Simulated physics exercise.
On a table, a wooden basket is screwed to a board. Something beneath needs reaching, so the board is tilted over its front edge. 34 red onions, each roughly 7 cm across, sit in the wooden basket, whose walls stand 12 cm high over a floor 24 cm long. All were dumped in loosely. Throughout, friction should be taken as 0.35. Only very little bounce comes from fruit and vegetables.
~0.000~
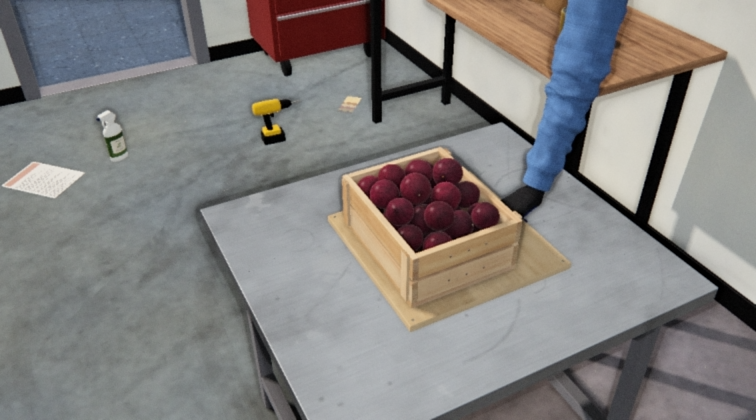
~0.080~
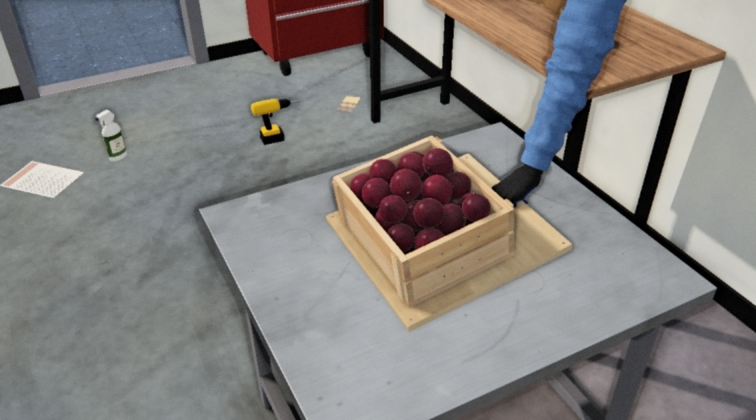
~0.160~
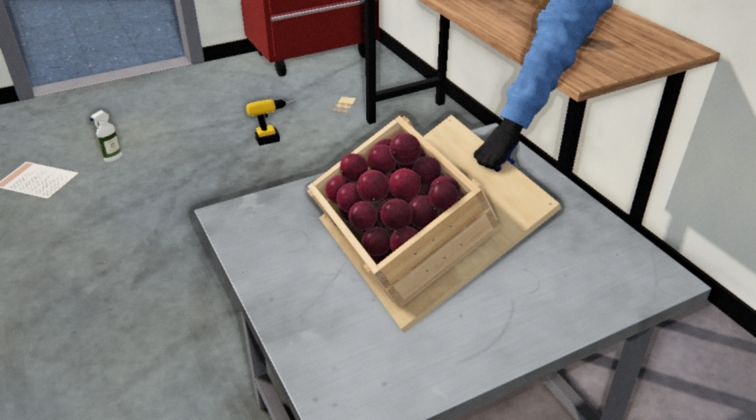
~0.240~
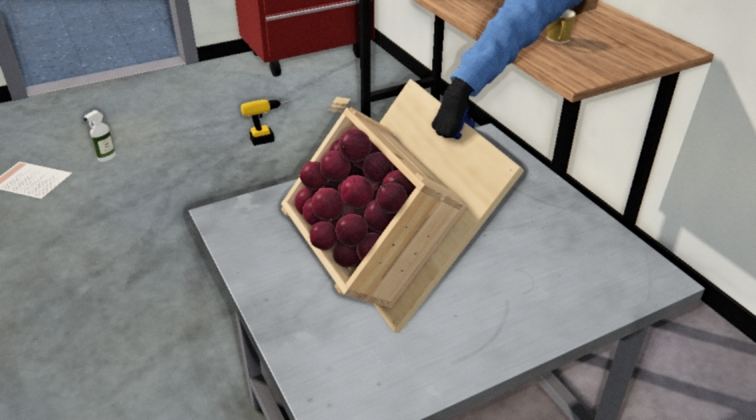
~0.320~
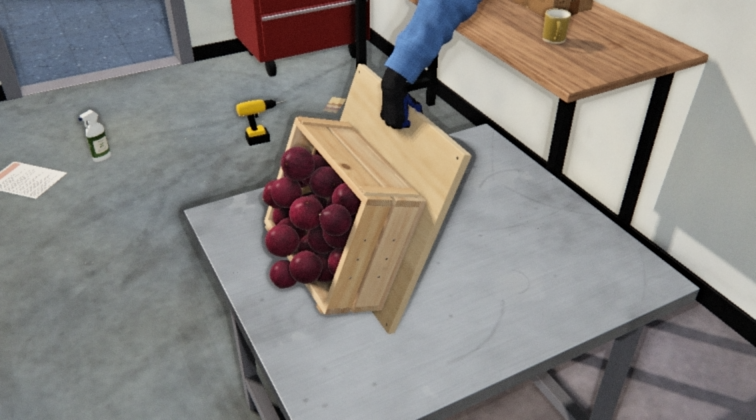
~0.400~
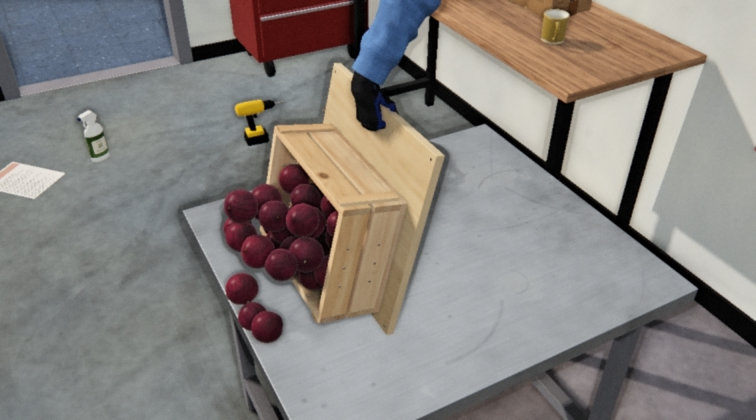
A wooden basket of dark red onions, fixed to a board on a grey table, tilted steeply leftward as a blue-sleeved, black-gloved arm raised the board, and several onions tumbled out over its rim.
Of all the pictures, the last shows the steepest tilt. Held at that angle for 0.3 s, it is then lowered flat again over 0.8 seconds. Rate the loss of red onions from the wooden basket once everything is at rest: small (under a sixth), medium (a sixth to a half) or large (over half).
Large.
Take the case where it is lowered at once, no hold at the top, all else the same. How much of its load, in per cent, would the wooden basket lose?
Wooden basket: 60%.
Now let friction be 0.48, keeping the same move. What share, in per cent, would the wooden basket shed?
Then wooden basket 60 per cent.
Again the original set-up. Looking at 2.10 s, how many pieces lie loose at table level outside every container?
Some 2 in number.
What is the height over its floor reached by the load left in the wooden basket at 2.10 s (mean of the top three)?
I'd say near 12 cm.
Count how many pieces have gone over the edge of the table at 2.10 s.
The number is close to 20.
After 0.67 s, tilt 77°; wooden basket 13 in, 21 out.
After 1.01 s, tilt 51°; wooden basket 13 in, 21 out.
After 1.49 s, tilt 0°; wooden basket 13 in, 21 out.
Final count (at 2.10 s), wooden basket 13 in, 21 out. Asked share, 21 of 34, 62 per cent.
